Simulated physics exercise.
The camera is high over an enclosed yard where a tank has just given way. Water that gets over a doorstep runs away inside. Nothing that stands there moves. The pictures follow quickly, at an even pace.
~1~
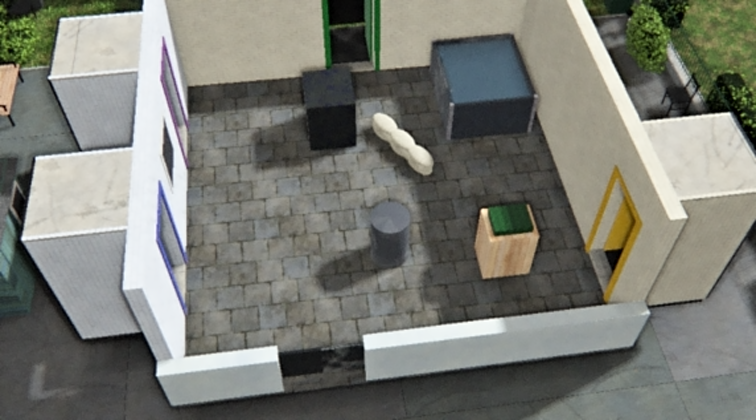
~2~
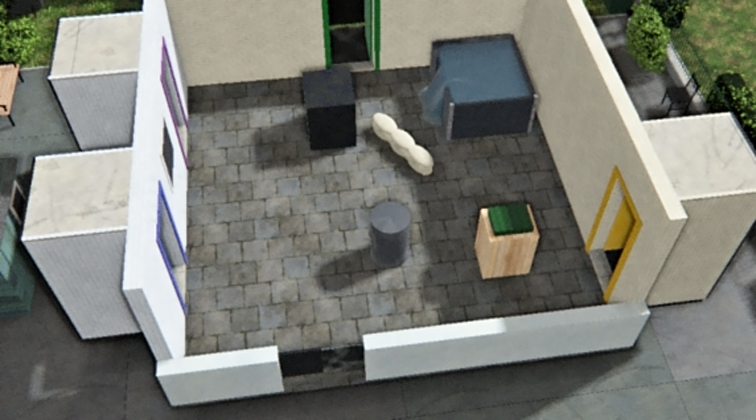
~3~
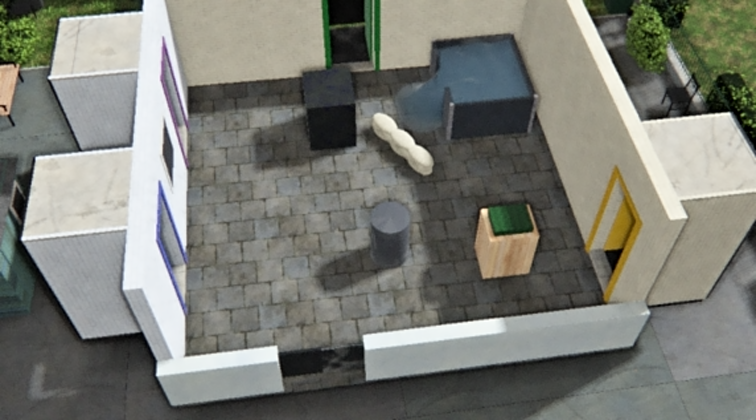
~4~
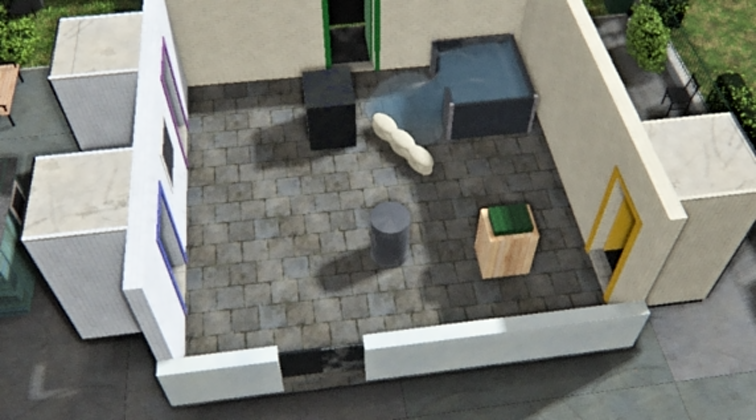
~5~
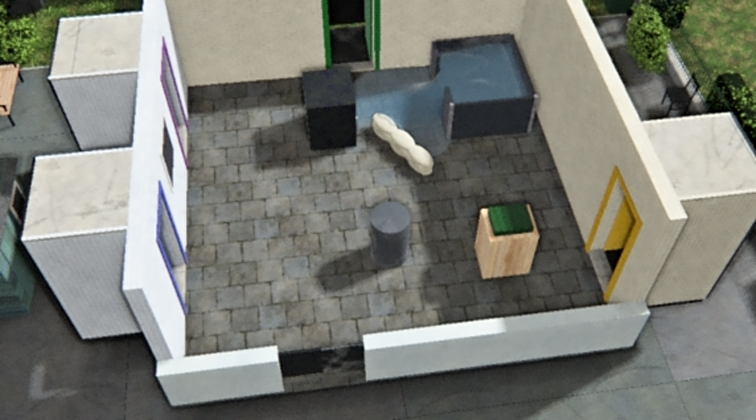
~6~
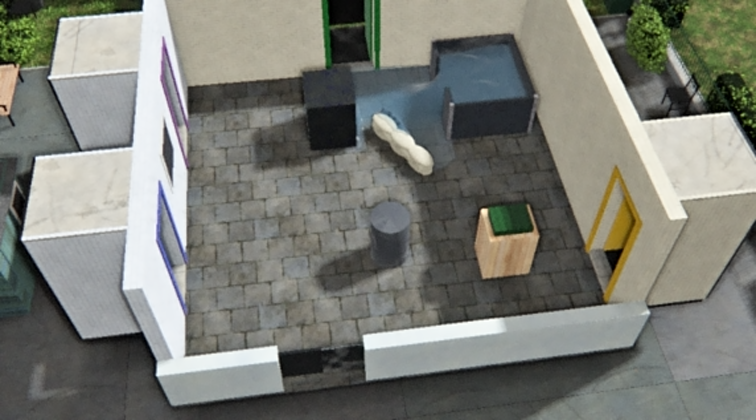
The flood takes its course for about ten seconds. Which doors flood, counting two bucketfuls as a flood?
The green door lets in a lot; the purple door admits no more than that; the yellow door admits no more than that; the blue door admits no more than that.
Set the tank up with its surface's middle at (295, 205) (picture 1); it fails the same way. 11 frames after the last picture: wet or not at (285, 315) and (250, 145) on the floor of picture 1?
One after the other: Free of water, wet.
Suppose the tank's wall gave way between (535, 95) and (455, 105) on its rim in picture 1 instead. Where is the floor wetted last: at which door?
The green door.
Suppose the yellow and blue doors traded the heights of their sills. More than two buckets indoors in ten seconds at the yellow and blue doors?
Then: Yellow door lets more in, blue door lets less in.
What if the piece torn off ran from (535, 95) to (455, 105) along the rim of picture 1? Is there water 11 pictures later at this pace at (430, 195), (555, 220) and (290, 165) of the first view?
In turn: Under water, under water, dry.
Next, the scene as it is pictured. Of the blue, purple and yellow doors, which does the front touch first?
The one in purple.
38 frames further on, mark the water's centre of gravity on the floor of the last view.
At about (376, 178).
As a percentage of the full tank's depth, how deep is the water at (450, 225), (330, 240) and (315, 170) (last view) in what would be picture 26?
In that order: 2, 2 and 0 per cent.
A moment on, water covers 20 % of the floor; the green door under two buckets in, the purple door not reached, the yellow door not reached, the blue door not reached.
Next, water covers 40 % of the floor; the green door over two buckets in, the purple door not reached, the yellow door not reached, the blue door not reached.
Then, water covers 60 % of the floor; the green door far over two buckets in, the purple door under two buckets in, the yellow door wet at the sill, nothing in, the blue door wet at the sill, nothing in.
Later, water covers 85 % of the floor; the green door far over two buckets in, the purple door under two buckets in, the yellow door wet at the sill, nothing in, the blue door wet at the sill, nothing in.
In the end, water covers 90 % of the floor; the green door far over two buckets in, the purple door under two buckets in, the yellow door wet at the sill, nothing in, the blue door wet at the sill, nothing in.
